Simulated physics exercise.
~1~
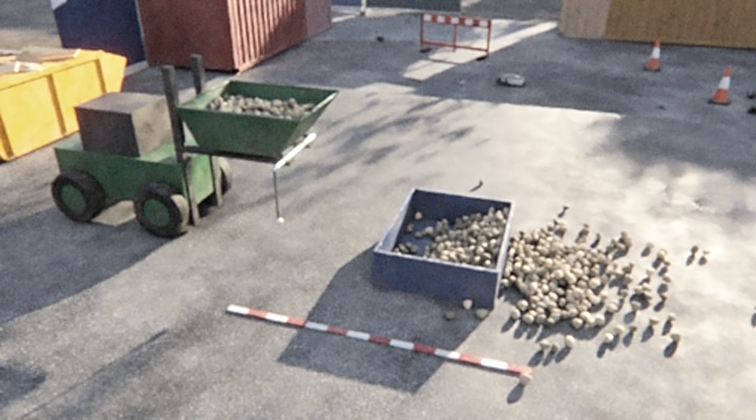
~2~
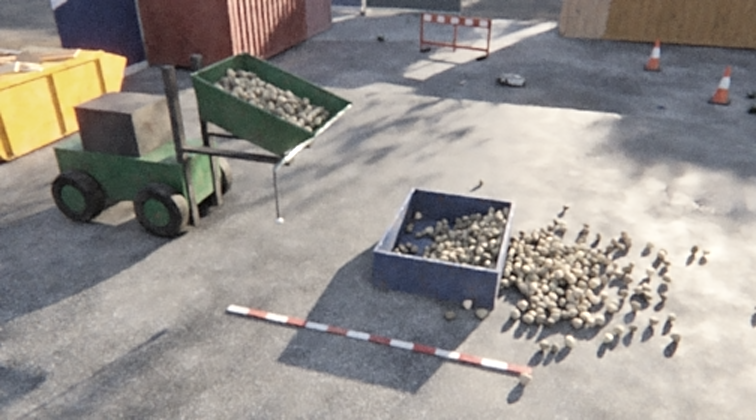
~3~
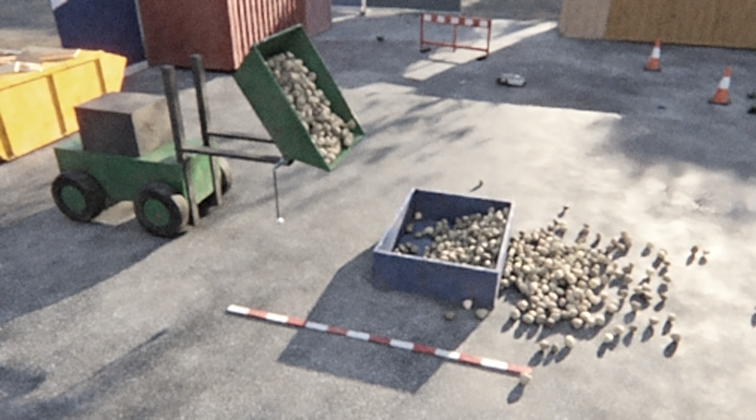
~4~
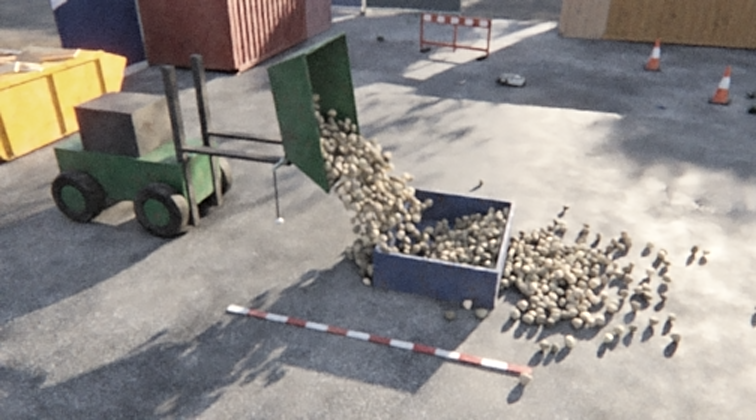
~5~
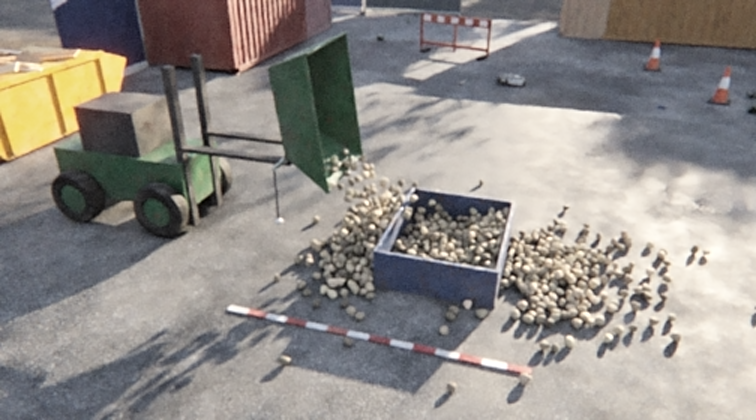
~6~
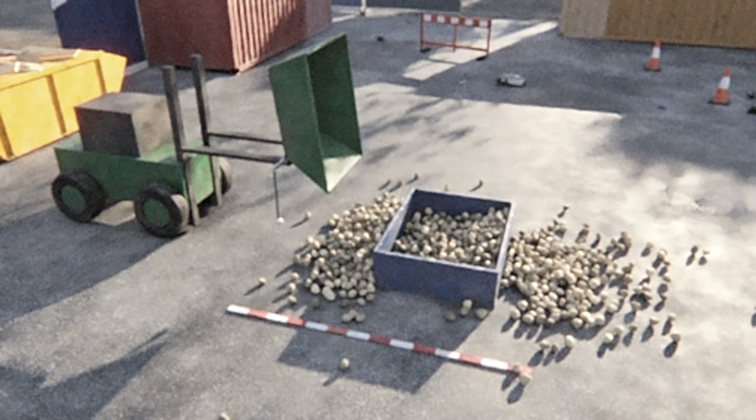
A green forklift tipped its raised skip steeply to the right and poured out its load of pale stones, most landing in a heap just short of the blue bin and some dropping inside, leaving the skip empty and stones piled on both sides.
